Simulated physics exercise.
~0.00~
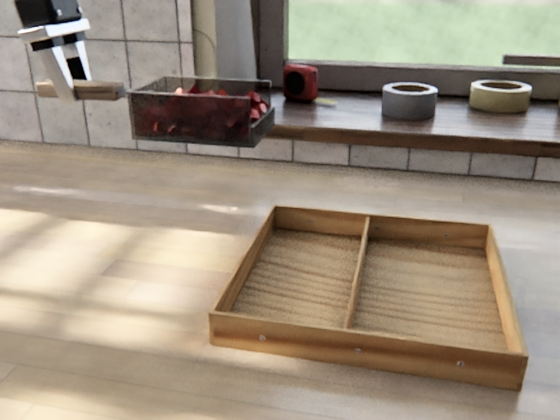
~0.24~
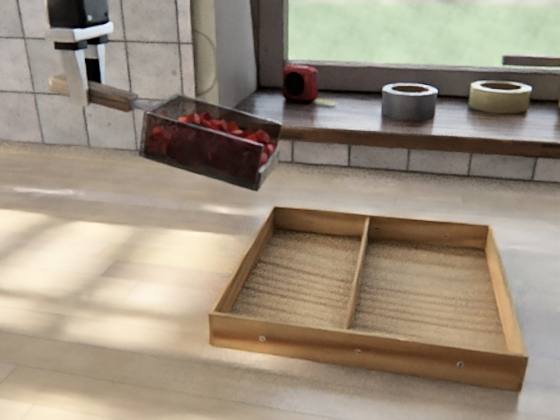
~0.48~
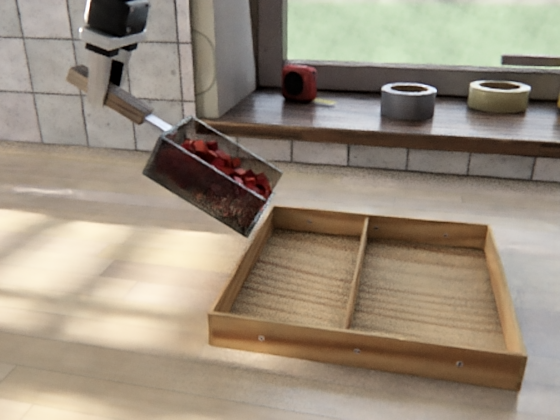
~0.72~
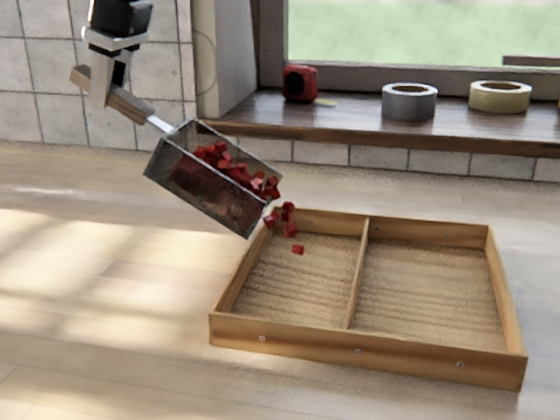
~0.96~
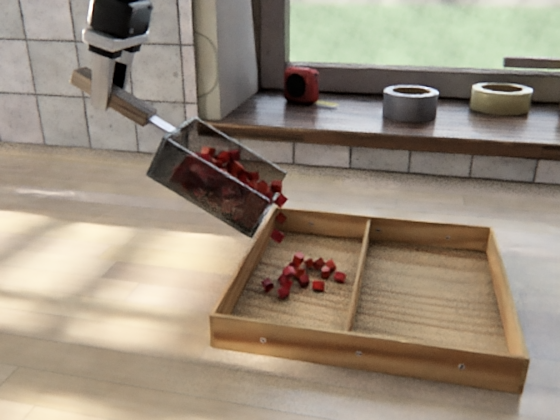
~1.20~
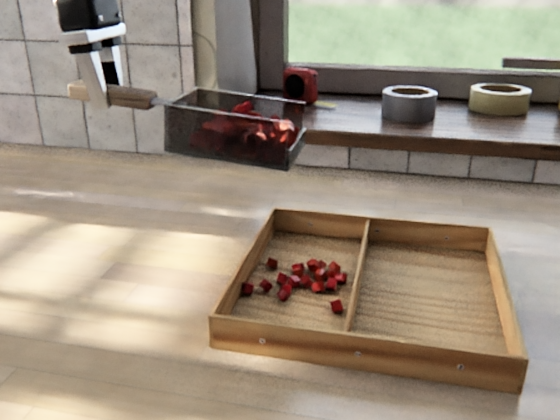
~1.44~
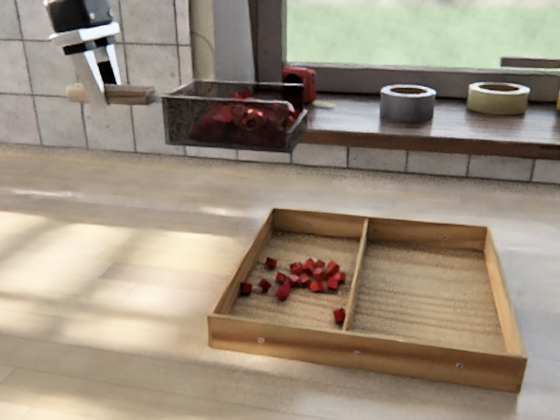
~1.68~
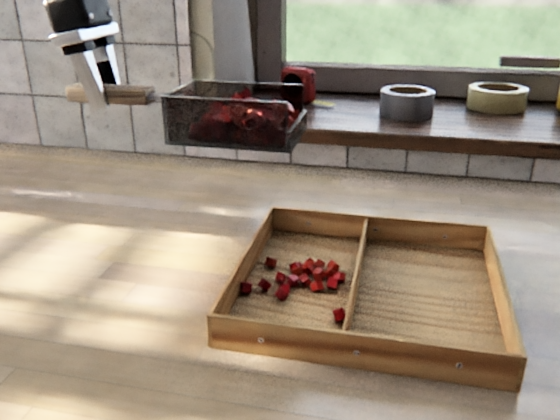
On a sunlit wooden counter by a window, a robot arm lowered and tipped a clear box of red cubes, spilling some into the left part of a divided wooden tray, then lifted and levelled it, stopping with most still inside the box.
